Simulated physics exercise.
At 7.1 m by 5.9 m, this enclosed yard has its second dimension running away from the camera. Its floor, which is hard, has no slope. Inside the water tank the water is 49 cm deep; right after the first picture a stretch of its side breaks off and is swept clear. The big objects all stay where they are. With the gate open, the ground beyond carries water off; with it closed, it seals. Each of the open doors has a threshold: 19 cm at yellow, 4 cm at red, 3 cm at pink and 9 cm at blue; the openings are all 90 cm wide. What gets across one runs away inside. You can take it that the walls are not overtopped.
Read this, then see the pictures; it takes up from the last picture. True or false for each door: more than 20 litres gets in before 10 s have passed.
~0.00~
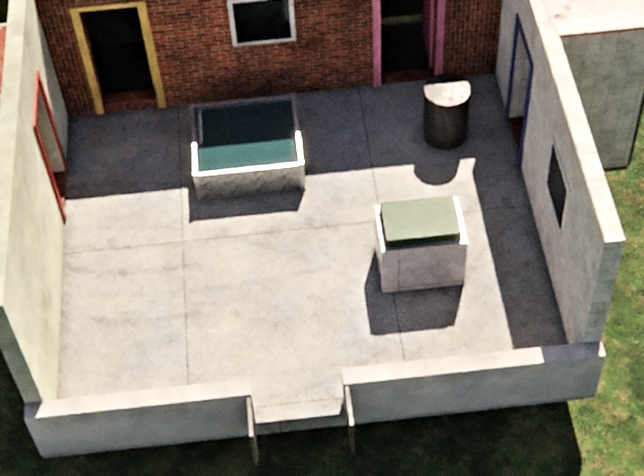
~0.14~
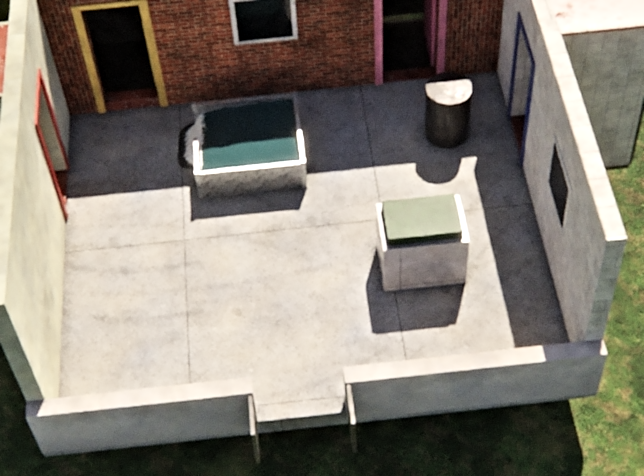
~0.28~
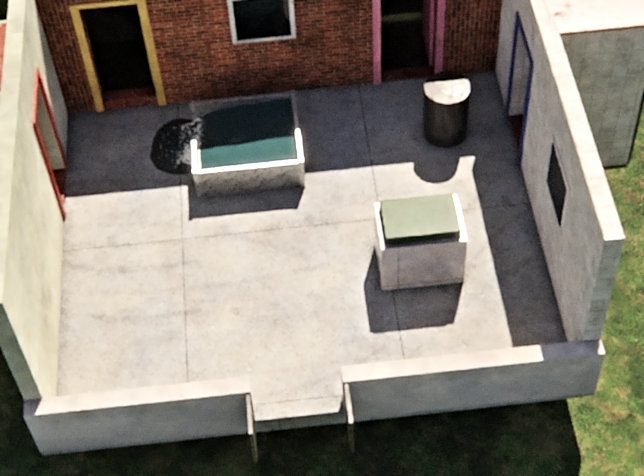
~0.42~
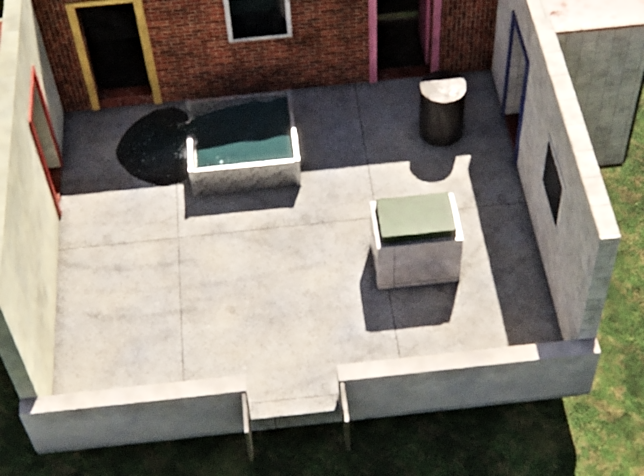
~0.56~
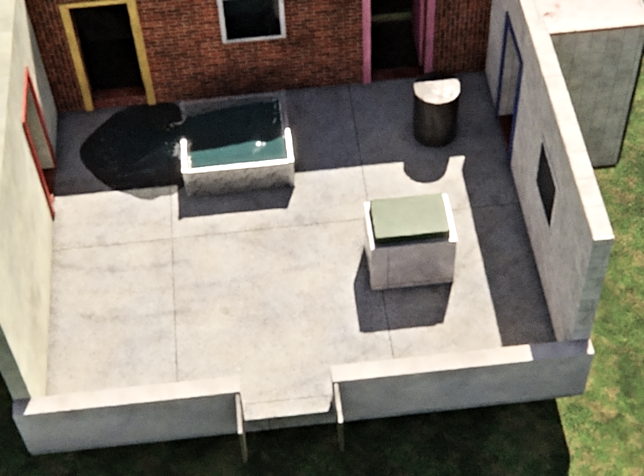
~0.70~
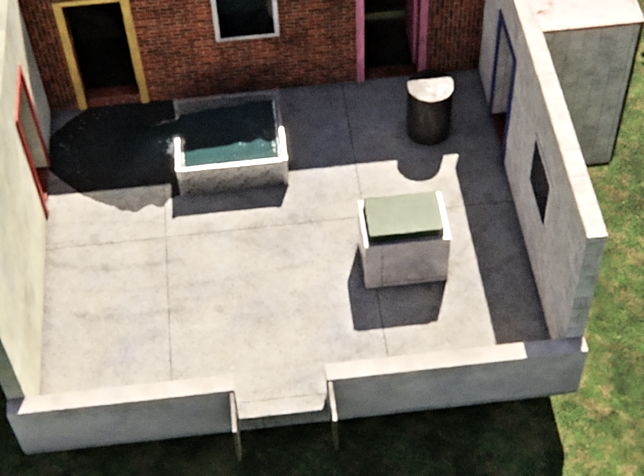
Yellow door false, red door true, pink door false, blue door false.
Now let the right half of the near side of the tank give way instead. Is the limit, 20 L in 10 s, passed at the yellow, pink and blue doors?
Yellow door doesn't reach it, pink door doesn't reach it, blue door doesn't reach it.
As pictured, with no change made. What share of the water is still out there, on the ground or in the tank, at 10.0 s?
It comes to near 82 per cent.
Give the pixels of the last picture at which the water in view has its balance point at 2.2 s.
Its balance point sits around (173, 152).
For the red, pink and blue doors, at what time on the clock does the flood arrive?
Red 0.9 s, pink 6.5 s, blue not in the 10 s.
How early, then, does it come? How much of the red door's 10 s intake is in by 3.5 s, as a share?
About 60 per cent.
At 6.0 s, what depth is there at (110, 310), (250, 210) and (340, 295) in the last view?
Spot one 3 cm, spot two 0 cm, spot three 0 cm.
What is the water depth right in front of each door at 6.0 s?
In centimetres, the yellow door has 10, the red door 8, the pink door 0 and the blue door 0.
After 1.4 s water covers 10 % of the floor and is deepest (34 cm) near (51, 117); yellow door 16 cm at the sill, 0 L in, red door 10 cm at the sill, 12 L in, pink door not reached, blue door not reached.
After 2.2 s water covers 15 % of the floor and is deepest (26 cm) near (96, 112); yellow door 17 cm at the sill, 0 L in, red door 15 cm at the sill, 56 L in, pink door not reached, blue door not reached.
After 3.5 s water covers 20 % of the floor and is deepest (15 cm) near (51, 133); yellow door 14 cm at the sill, 1 L in, red door 10 cm at the sill, 103 L in, pink door not reached, blue door not reached.
After 6.0 s water covers 40 % of the floor and is deepest (10 cm) near (118, 118); yellow door 10 cm at the sill, 1 L in, red door 8 cm at the sill, 144 L in, pink door not reached, blue door not reached.
After 10.0 s water covers 55 % of the floor and is deepest (6 cm) near (39, 425); yellow door 5 cm at the sill, 1 L in, red door 5 cm at the sill, 166 L in, pink door 1 cm at the sill, 0 L in, blue door not reached.
